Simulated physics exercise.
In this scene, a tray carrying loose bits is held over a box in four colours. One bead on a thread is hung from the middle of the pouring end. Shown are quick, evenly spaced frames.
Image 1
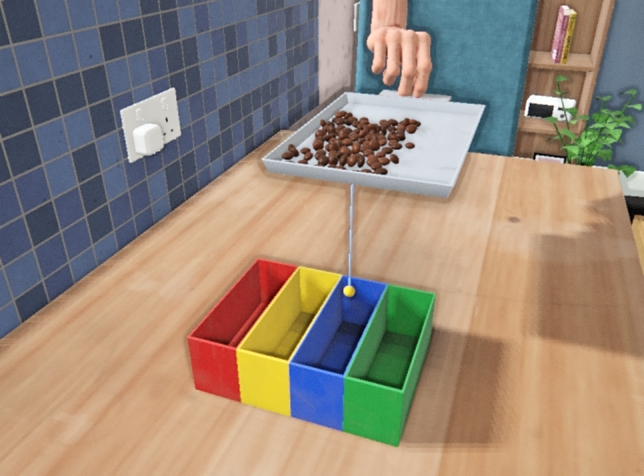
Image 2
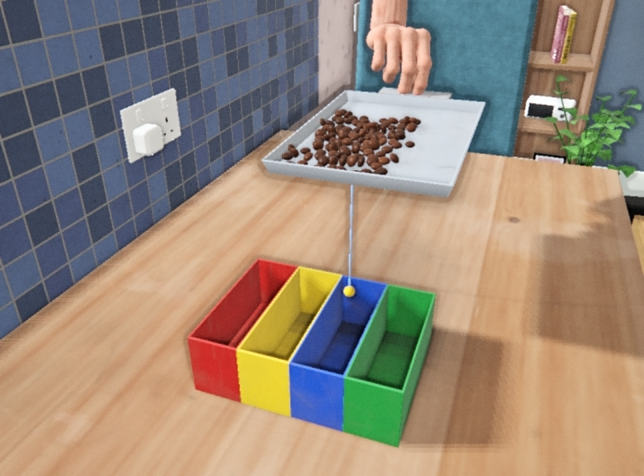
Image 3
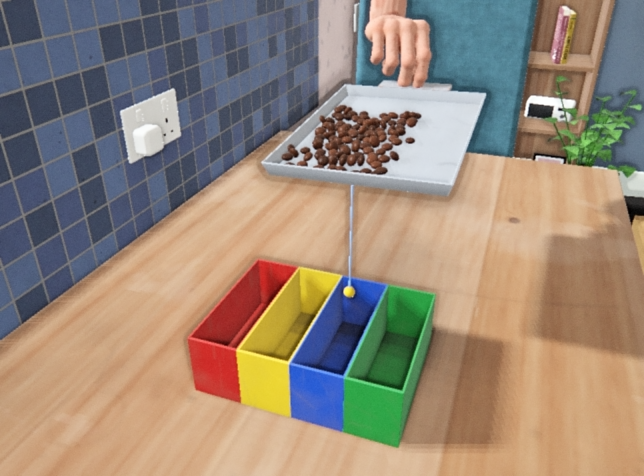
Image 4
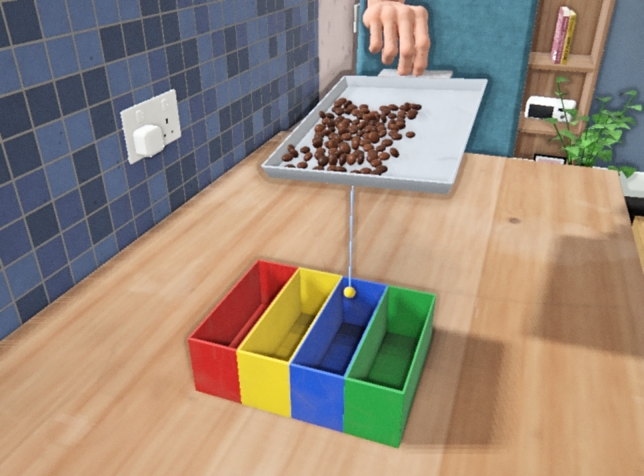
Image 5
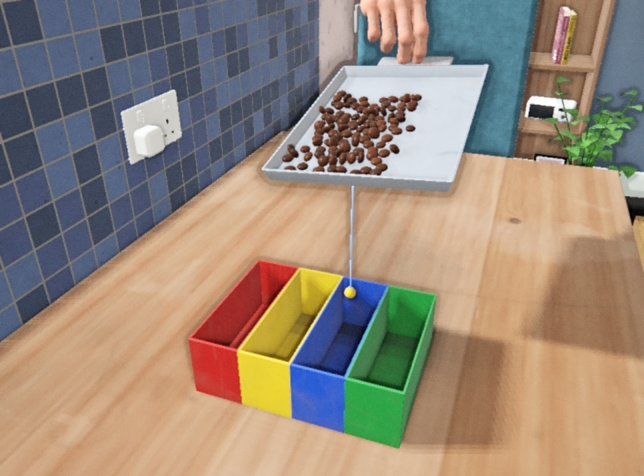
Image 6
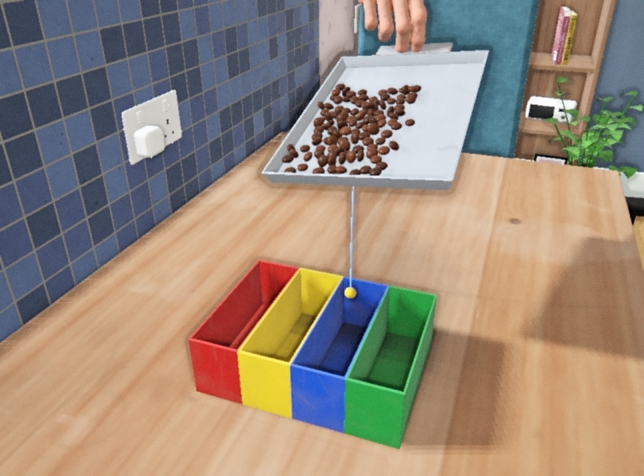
A hand grips the far edge of a grey tray in a kitchen with blue wall tiles, seen from slightly above a wooden counter. Brown chocolate drops lie on the tray, a yellow bead hangs on a thread from its near edge, and below sits a red, yellow, blue and green box. The hand steadily raises the far edge, tilting the tray slightly left, while the camera stays still.
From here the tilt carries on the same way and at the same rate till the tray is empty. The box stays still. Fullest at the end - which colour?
Red cell.
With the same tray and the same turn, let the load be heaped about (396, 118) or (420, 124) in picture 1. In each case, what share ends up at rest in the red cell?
Around 50 then around 40 per cent.
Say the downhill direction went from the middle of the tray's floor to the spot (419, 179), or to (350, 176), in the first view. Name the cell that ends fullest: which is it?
Try 1 - the green cell / try 2 - the yellow one.
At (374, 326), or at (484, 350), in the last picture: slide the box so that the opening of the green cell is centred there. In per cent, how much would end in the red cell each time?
Close to 20 in a hundred first, close to 20 in a hundred second.
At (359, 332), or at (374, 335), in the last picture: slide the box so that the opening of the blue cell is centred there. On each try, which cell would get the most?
That red cell; the red cell.
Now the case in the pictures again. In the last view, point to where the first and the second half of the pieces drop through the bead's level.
Starting near (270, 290), moving on to near (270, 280).
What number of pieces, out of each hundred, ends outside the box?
That works out to something like 0 per cent.
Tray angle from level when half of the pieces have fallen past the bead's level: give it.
Near 85 degrees.
Soon after the last picture, tray tipped steeply; nearly all on the tray; a small part falling or outside the box.
A little later, tray tipped right over; a stray few on the tray; about half in the red cell; about a third in the yellow cell; a small part in the blue cell; a stray few falling or outside the box.
Later still, tray tipped past a quarter turn; about half in the red cell; about a third in the yellow cell; a small part in the blue cell; a stray few falling or outside the box.
At rest, tray tipped past a quarter turn; about half in the red cell; about a third in the yellow cell; a small part in the blue cell; none in the green cell; a stray few outside the box.
